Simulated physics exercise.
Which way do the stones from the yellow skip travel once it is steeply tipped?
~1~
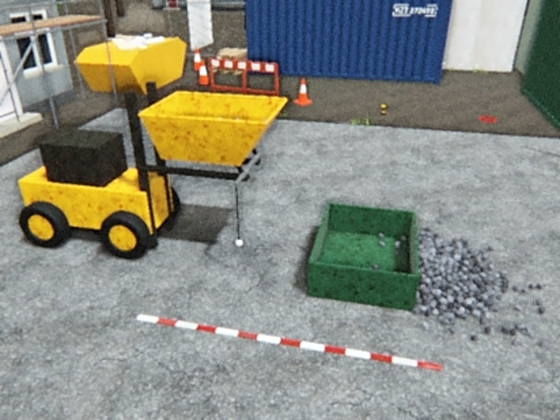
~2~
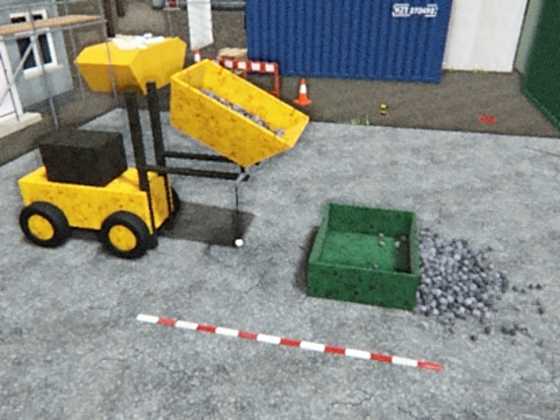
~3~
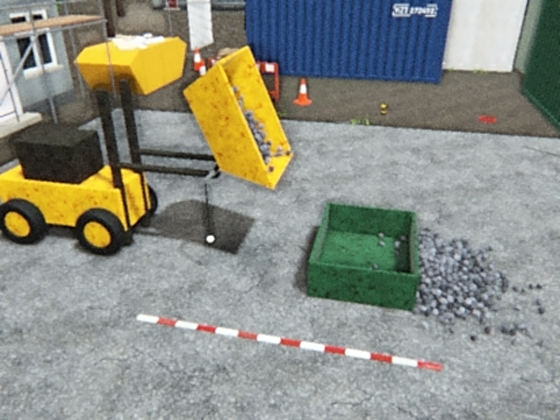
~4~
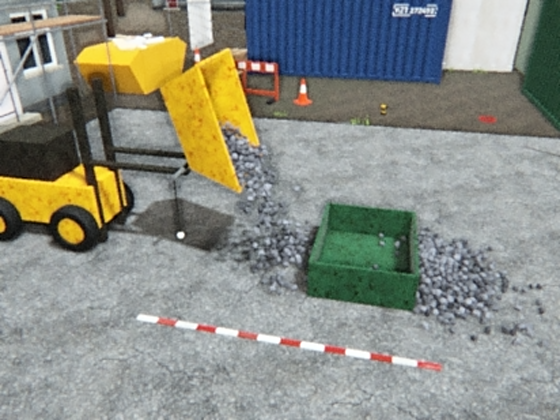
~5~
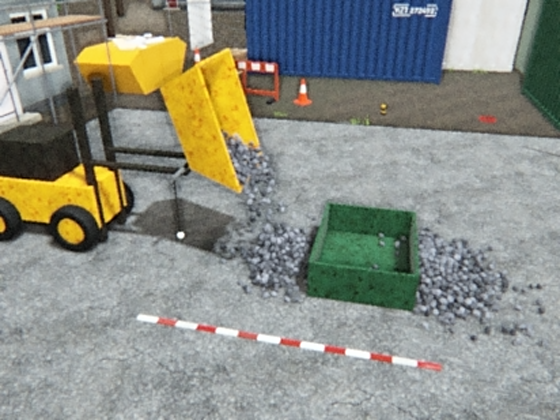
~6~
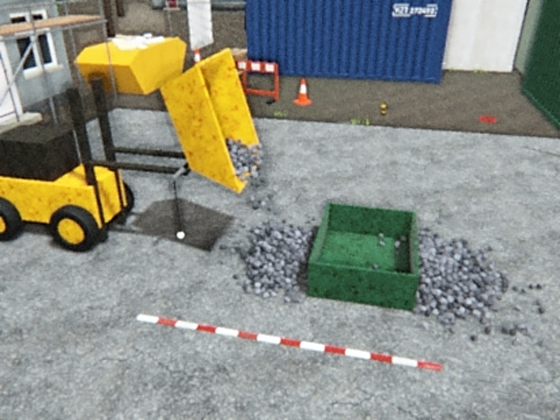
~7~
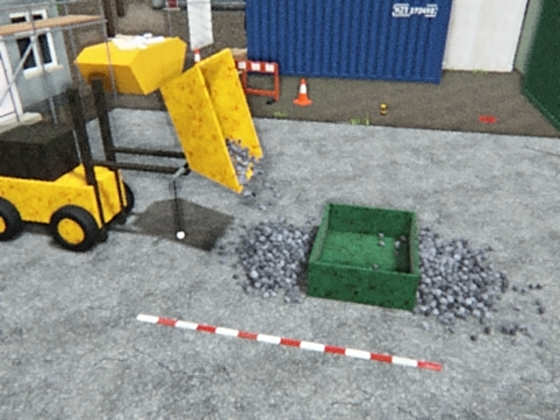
The stones move down, pouring out of the skip's lower end onto the ground.
We see a yellow fork truck tip its raised skip of grey stones while backing left, away from a green bin with stones already lying beside it. The stones pour onto the ground short of the bin, leaving a new heap there and some stones in the tilted skip.
